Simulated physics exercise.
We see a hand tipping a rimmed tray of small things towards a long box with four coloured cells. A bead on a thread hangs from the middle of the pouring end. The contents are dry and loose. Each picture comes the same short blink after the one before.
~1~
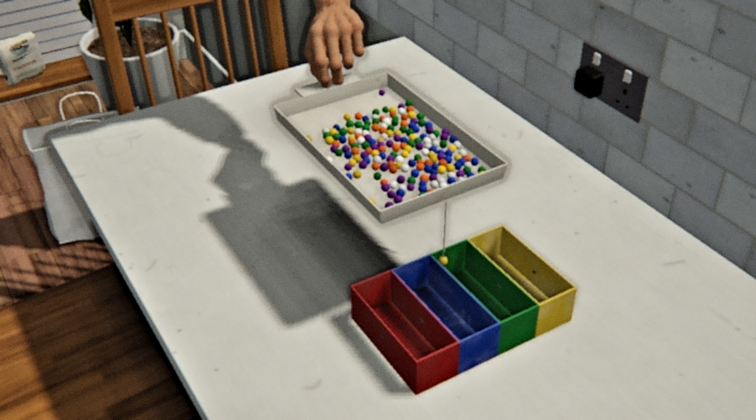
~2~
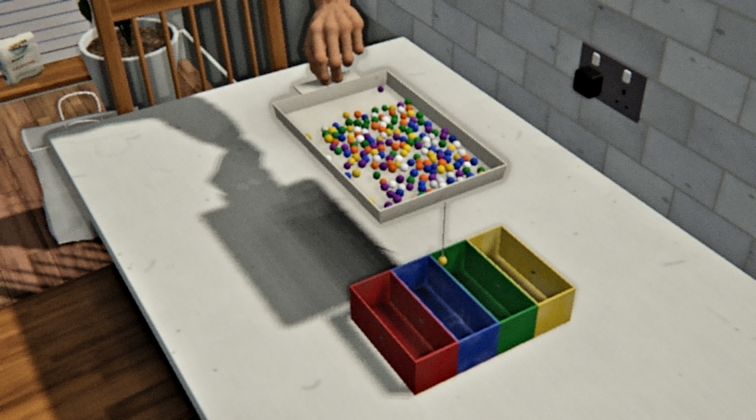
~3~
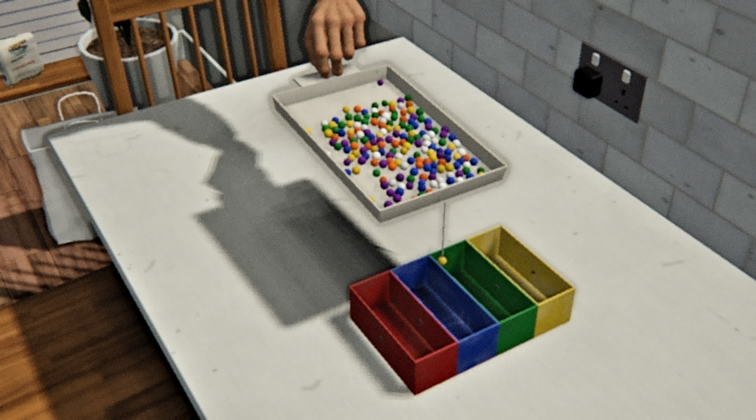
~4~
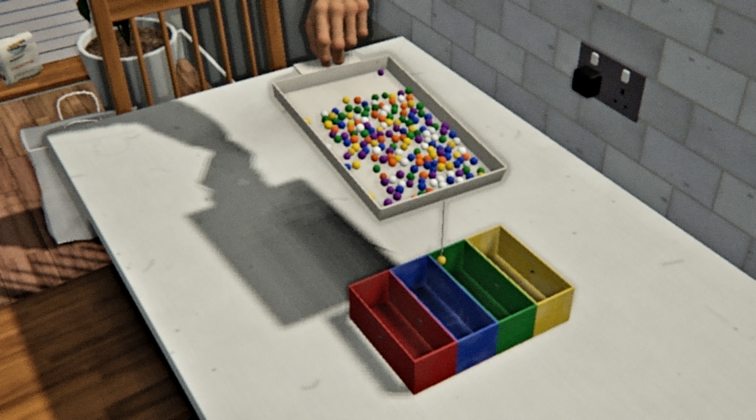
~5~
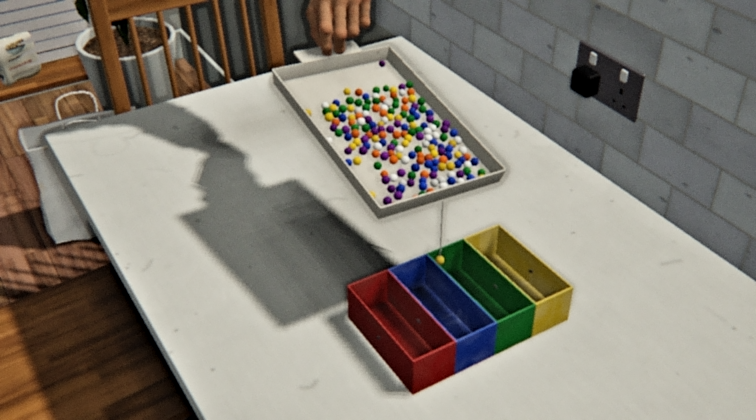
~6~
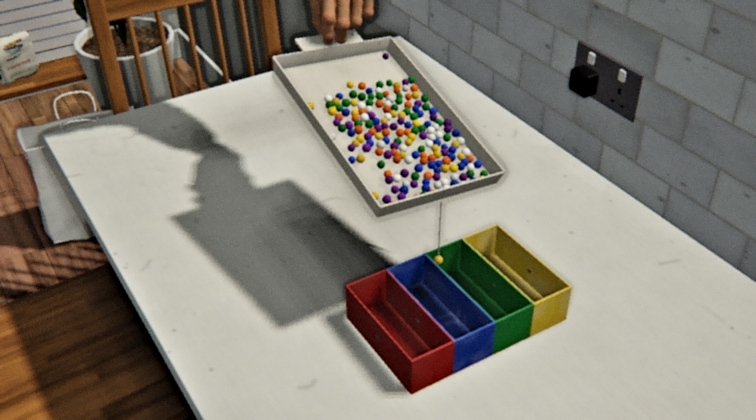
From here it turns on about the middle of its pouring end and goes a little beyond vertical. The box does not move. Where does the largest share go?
The yellow one ends fullest.
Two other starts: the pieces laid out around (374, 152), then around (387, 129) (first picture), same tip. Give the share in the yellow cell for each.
In turn 70 and 70 in a hundred.
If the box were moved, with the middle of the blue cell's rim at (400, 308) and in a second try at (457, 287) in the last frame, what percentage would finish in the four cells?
First some 40, then 100 per cent.
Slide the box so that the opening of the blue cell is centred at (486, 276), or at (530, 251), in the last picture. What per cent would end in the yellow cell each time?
Near 0 % and 0 %.
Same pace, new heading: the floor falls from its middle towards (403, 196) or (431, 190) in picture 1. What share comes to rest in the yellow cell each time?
The first gives 0 %, the second 10 %.
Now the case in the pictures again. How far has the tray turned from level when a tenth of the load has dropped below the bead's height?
Roughly 90°.
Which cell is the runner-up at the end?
It is that green cell.
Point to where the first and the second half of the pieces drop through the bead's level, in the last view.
At about (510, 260), then at (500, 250).
Soon, tray tipped steeply; all on the tray.
A while on, tray tipped right over; about a quarter on the tray; about a third in the yellow cell; about a quarter in the green cell; a stray few in the blue cell; about a quarter falling or outside the box.
Towards the end, tray tipped past a quarter turn; about two thirds in the yellow cell; about a quarter in the green cell; a stray few in the blue cell; a stray few falling or outside the box.
Finally, tray tipped past a quarter turn; about two thirds in the yellow cell; about a quarter in the green cell; a stray few in the blue cell; none in the red cell; a stray few outside the box.
